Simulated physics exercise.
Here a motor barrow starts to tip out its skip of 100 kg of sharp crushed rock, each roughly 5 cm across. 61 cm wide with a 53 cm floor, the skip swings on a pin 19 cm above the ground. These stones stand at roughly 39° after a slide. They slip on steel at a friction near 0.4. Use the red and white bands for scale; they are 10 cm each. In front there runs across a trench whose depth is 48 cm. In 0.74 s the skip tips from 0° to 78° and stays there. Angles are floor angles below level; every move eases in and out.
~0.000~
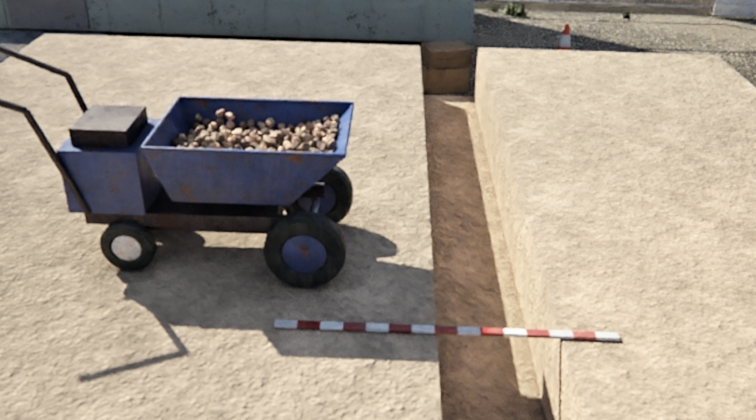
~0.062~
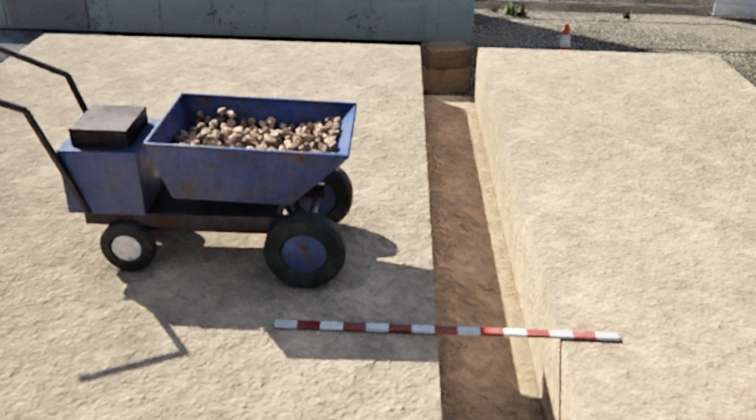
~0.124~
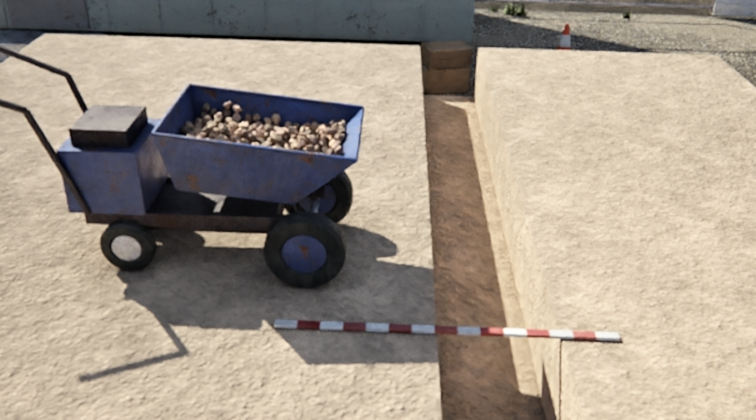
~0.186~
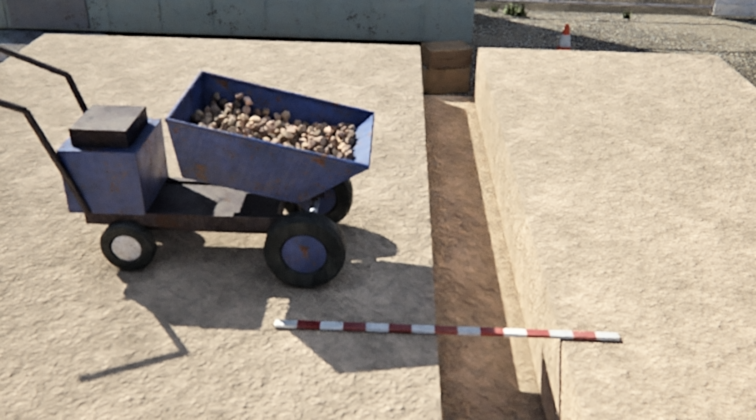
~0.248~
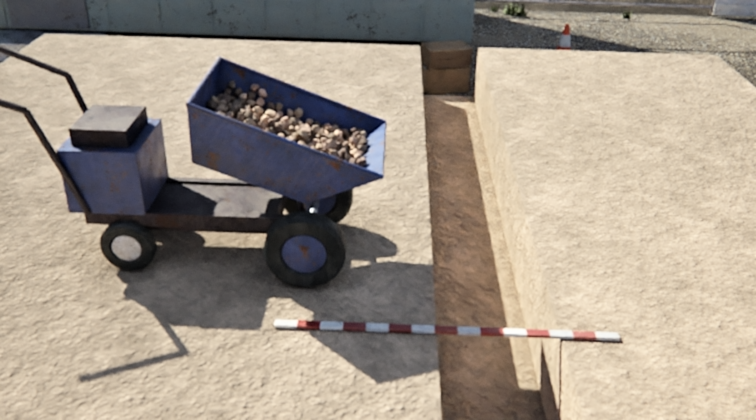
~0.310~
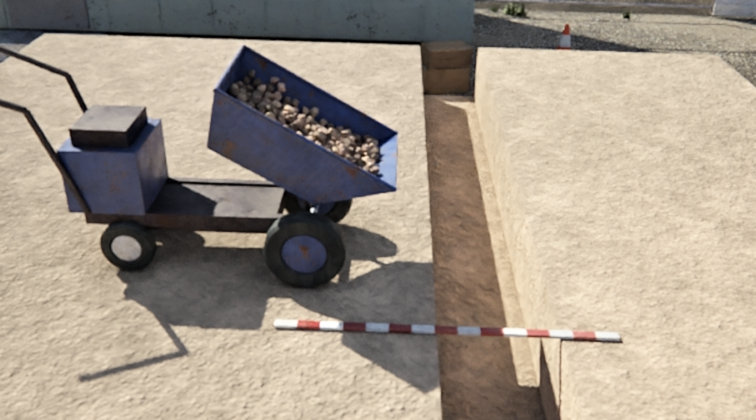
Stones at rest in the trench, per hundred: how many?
Approx. 100 %.
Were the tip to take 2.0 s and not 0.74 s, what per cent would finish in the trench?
Probably about 100 in a hundred.
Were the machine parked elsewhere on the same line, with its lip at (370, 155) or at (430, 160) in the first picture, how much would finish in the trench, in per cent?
First spot about 100, second spot about 80 per cent.
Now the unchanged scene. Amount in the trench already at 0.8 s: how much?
I'd say near 35 per cent at that time.
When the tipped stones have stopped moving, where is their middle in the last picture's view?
Around (489, 326).
After 0.6 s the floor is at 65°; 100 % in the skip; the foremost stones are at (412, 212).
After 0.8 s the floor is at 78°; 64 % in the skip, 1 % short of the trench, 35 % in the trench; the foremost stones are at (486, 301).
After 1.2 s the floor is at 78°; 6 % in the skip, 2 % short of the trench, 92 % in the trench; the foremost stones are at (527, 329).
After 3.1 s the floor is at 78°; 0 % in the skip, 100 % in the trench; the foremost stones are at (531, 348).
